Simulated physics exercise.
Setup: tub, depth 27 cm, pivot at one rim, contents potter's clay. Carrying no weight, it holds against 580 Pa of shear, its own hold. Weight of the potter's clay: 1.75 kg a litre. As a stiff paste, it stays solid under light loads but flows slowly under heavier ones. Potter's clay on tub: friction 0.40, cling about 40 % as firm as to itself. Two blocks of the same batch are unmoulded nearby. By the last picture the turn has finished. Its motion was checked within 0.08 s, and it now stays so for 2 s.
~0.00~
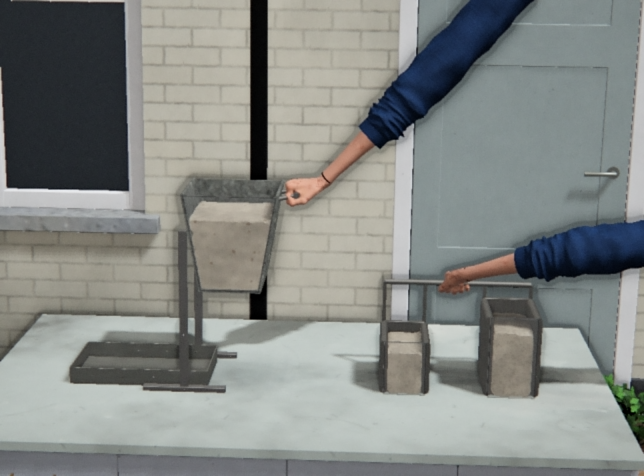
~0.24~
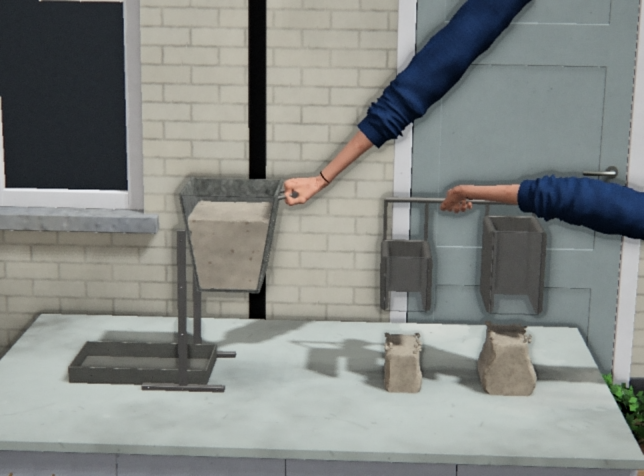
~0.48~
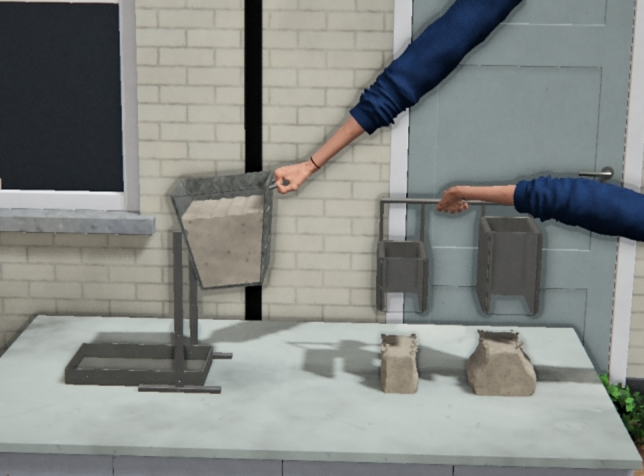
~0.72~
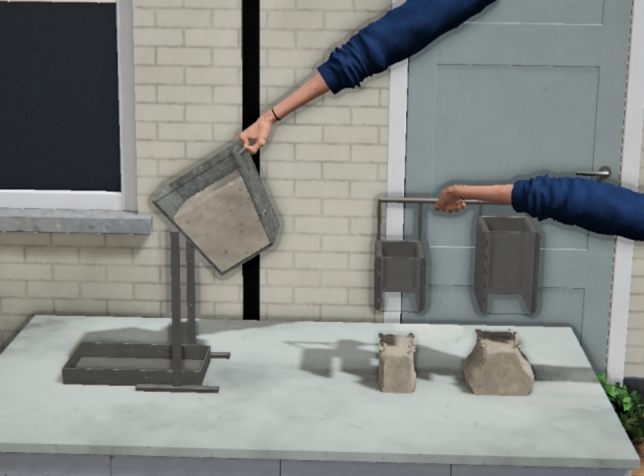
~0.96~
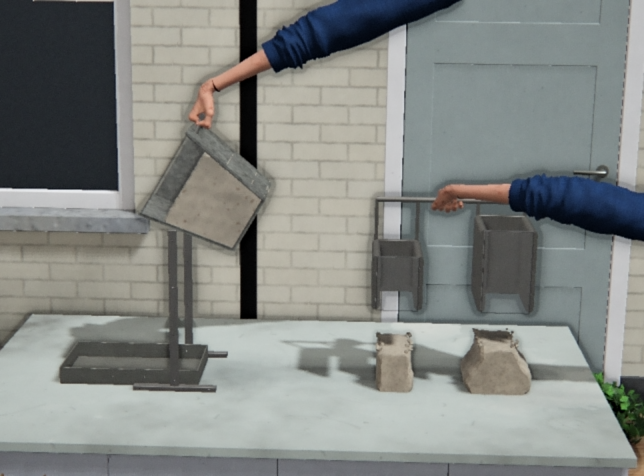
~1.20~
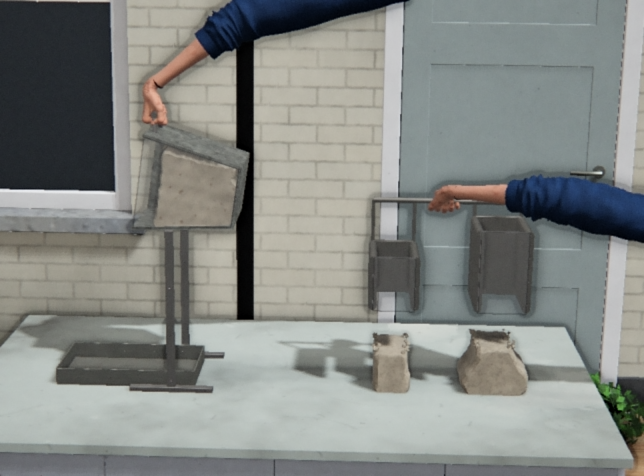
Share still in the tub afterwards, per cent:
Near 99 %.
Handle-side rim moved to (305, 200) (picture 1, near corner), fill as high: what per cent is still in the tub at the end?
About 60 % stays in the tub.
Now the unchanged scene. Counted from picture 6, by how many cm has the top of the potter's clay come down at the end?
The top ends up some 5 cm below its level in the last picture.
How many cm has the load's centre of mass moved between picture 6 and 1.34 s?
About 2 cm.
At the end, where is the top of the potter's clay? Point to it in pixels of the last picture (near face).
It ends up highest close to (218, 171).
By 1.34 s, the tub is at 82 degrees and holds 100 %.
By 1.51 s, the tub is at 82 degrees and holds 100 %.
By 1.68 s, the tub is at 82 degrees and holds 99 %.
By 1.85 s, the tub is at 82 degrees and holds 99 %.
By 3.20 s, at the end, the tub is at 82 degrees and holds 99 %.
